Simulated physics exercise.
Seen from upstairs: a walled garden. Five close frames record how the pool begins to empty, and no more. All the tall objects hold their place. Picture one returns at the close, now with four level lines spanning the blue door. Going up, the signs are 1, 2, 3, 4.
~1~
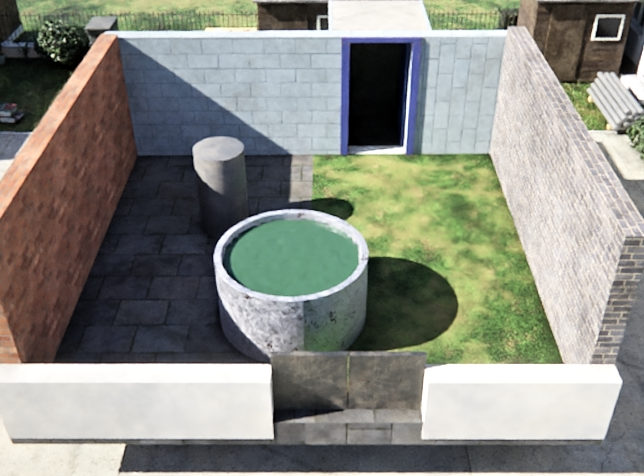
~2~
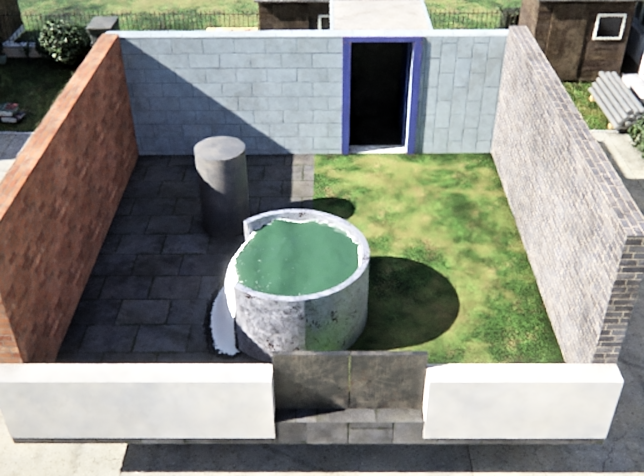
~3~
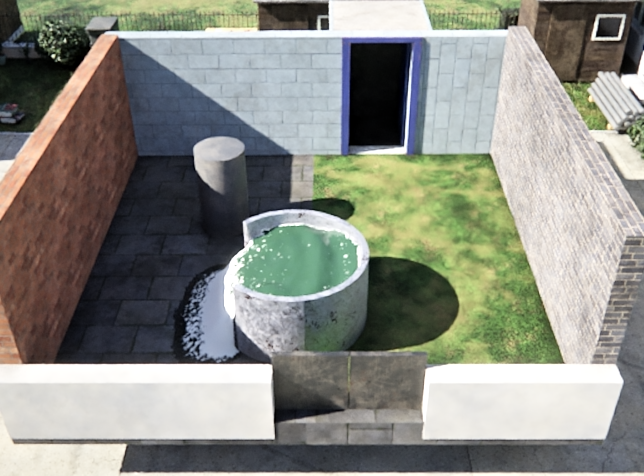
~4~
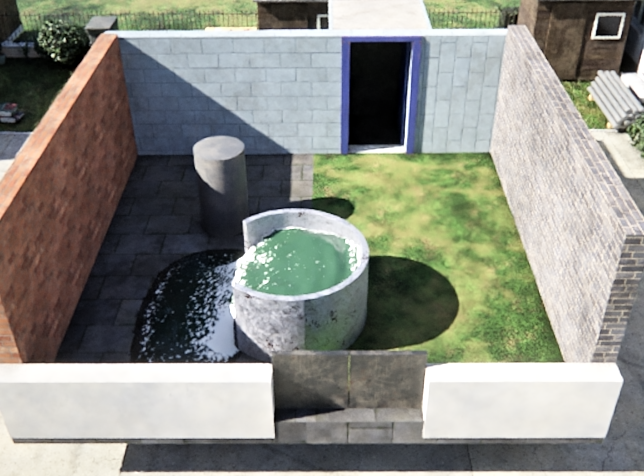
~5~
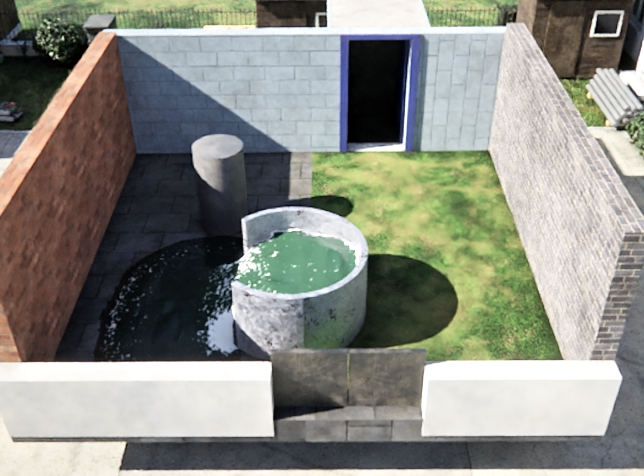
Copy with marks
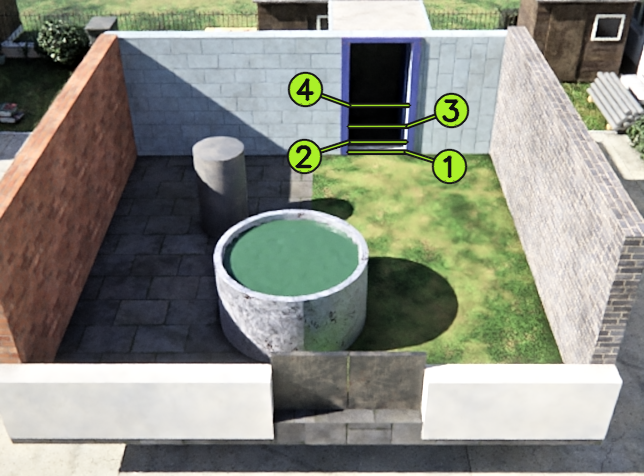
Green water sat still in a round stone pool in a walled garden, then poured out through a gap in its left side and spread in a dark, widening puddle across the paving.
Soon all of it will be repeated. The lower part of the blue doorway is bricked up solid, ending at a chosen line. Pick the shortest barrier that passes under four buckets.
Line 1 just does it.
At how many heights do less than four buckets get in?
All of them.
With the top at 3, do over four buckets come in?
No, not at all.
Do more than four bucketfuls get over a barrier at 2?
No, that is safe.
On the marked copy, 1 at (377, 152); 2 at (377, 142); 3 at (378, 126); 4 at (379, 105); from the bottom up 1, 2, 3, 4.
With 1, a splash gets over, under a bucket.
With 2, nothing gets over.
With 3, nothing gets over.
With 4, nothing gets over.
